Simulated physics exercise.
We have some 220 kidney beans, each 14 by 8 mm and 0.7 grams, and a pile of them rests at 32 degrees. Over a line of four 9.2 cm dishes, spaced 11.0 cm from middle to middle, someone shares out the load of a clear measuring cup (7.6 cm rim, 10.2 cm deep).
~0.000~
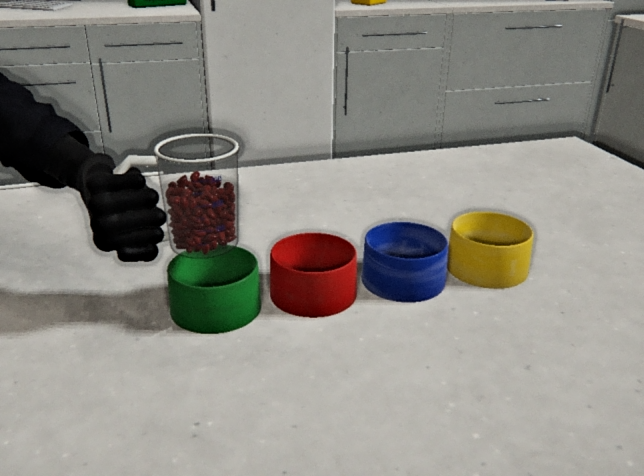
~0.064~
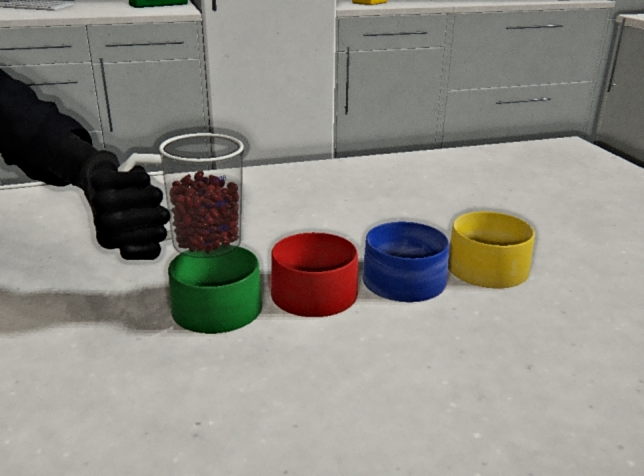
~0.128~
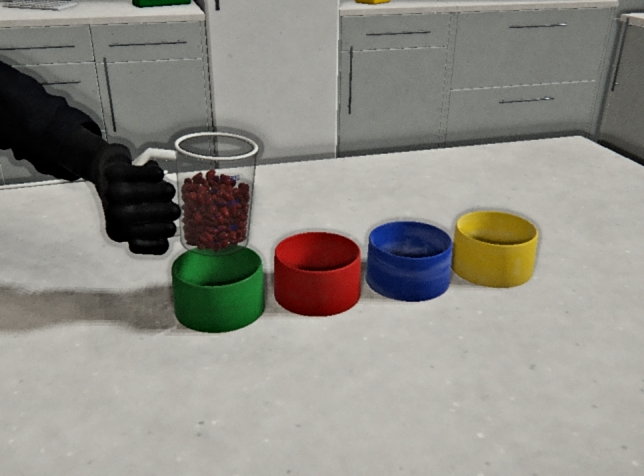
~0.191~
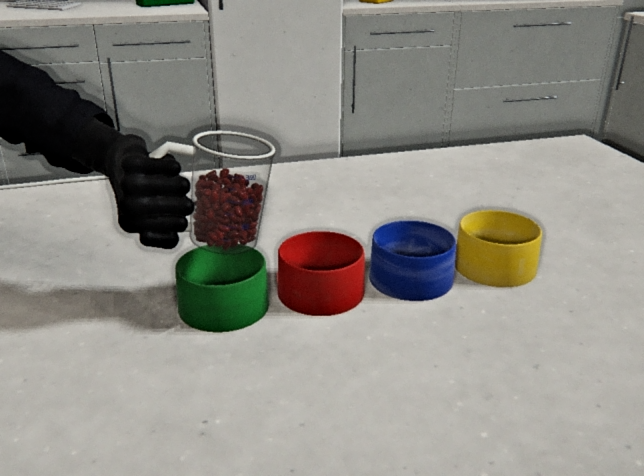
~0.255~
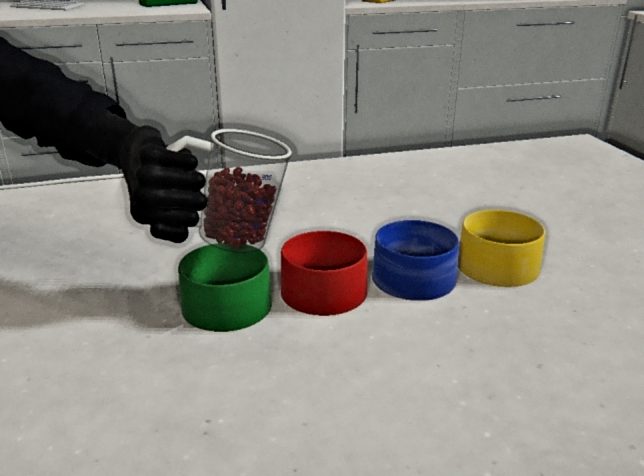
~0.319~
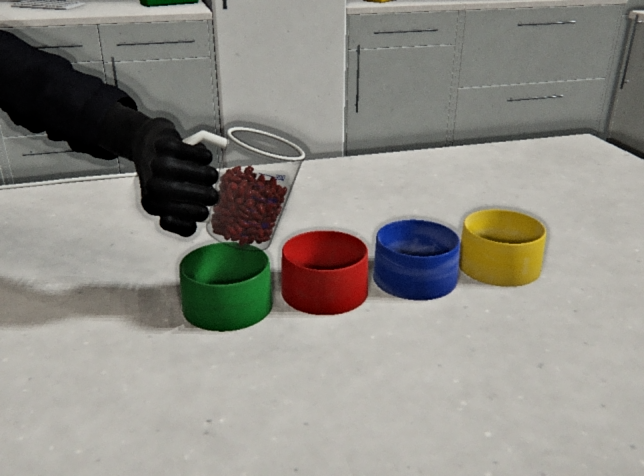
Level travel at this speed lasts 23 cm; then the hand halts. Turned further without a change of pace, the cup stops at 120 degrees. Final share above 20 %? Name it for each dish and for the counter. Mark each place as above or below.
Marks: Red dish below, blue dish below, green dish below, yellow dish above, counter above.
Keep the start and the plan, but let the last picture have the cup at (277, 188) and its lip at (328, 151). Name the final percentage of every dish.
Red 0; blue 0; green 0; yellow 40.
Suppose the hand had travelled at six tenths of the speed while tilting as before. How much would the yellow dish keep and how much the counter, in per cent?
Shares: Yellow 0, counter 0.
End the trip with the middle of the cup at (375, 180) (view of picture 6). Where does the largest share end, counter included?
Blue.
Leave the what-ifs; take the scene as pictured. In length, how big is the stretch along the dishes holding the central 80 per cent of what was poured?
Roughly 10 cm.
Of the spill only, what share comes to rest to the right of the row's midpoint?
Share on that side: Roughly 100 %.
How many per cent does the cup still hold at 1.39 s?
100 %.
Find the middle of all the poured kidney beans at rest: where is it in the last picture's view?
In the last view, approximately (478, 262).
After 0.96 s, tilt 66 degrees; cup holds 100 %.
After 1.39 s, tilt 98 degrees; cup holds 100 %.
After 1.90 s, tilt 120 degrees; cup holds 5 %, blue 5 %, yellow 45 %.
In the end, at 3.0 s, red 0 %, blue 0 %, green 0 %, yellow 45 %, counter 55 %.
